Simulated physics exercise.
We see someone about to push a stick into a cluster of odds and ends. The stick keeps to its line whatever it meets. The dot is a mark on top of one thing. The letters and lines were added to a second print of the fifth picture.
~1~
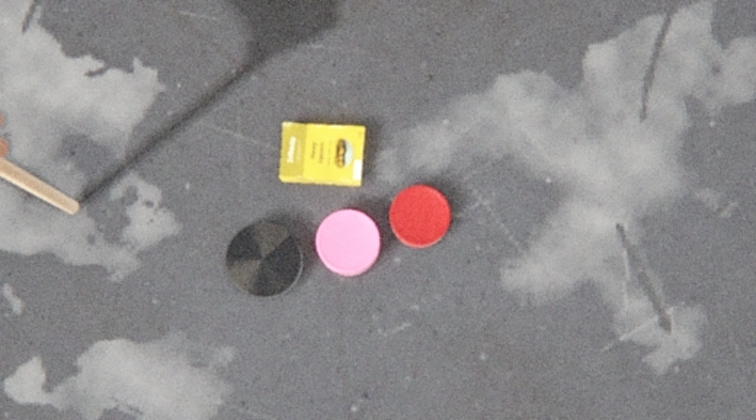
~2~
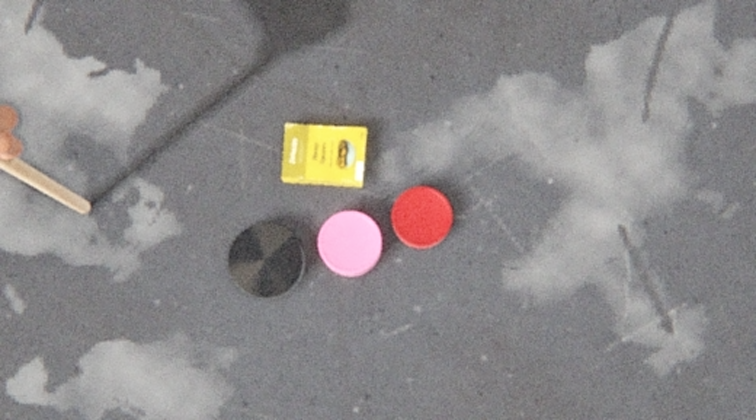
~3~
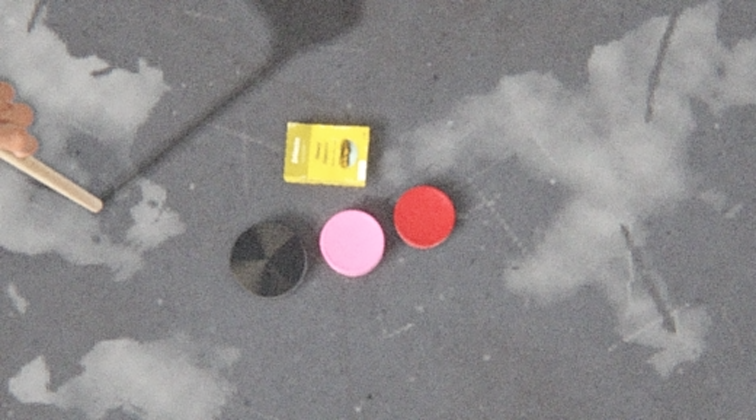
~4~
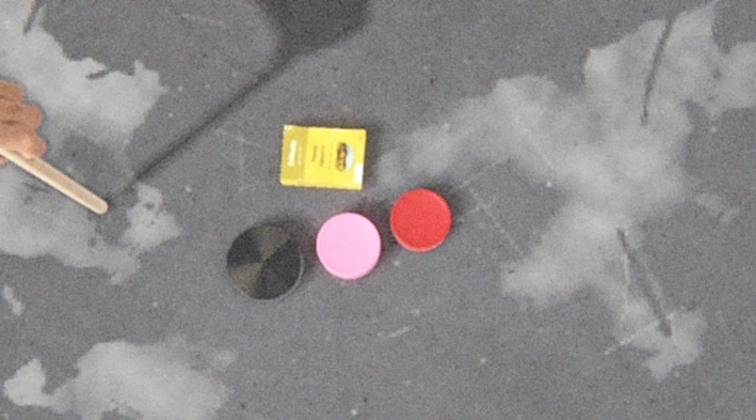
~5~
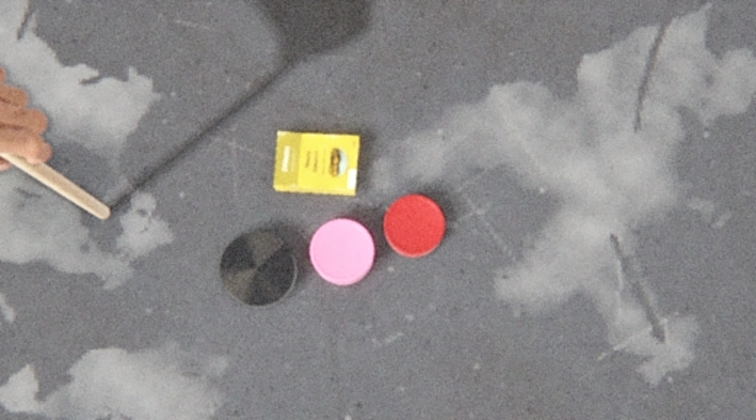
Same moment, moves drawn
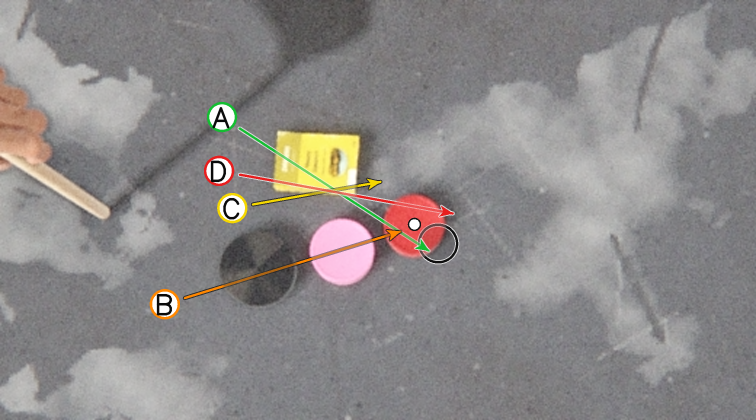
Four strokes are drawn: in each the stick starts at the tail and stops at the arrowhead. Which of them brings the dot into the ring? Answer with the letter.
Arrow D does it.
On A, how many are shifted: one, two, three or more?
Two.
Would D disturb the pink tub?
No.
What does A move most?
It is the yellow packet.
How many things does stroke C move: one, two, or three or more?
In all, one.
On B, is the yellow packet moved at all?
On that stroke, yes.
On the marked copy, A from (240, 128) to (429, 251); B from (185, 298) to (401, 231); C from (253, 204) to (381, 182); D from (240, 175) to (453, 214); the ring at (438, 243); the white dot at (414, 224).
Following D. Soon after the start, foot of the stick (316, 189); red tub (414, 226); yellow packet (353, 155).
Later, foot of the stick (393, 203); red tub (416, 228); yellow packet (381, 147).
In the end, foot of the stick (453, 214); red tub (437, 245); yellow packet (381, 147); the dot on the red tub is in the ring.
As for the rest, A leaves the dotted thing at (466, 248); B leaves the dotted thing at (498, 220); C leaves the dotted thing at (414, 226).
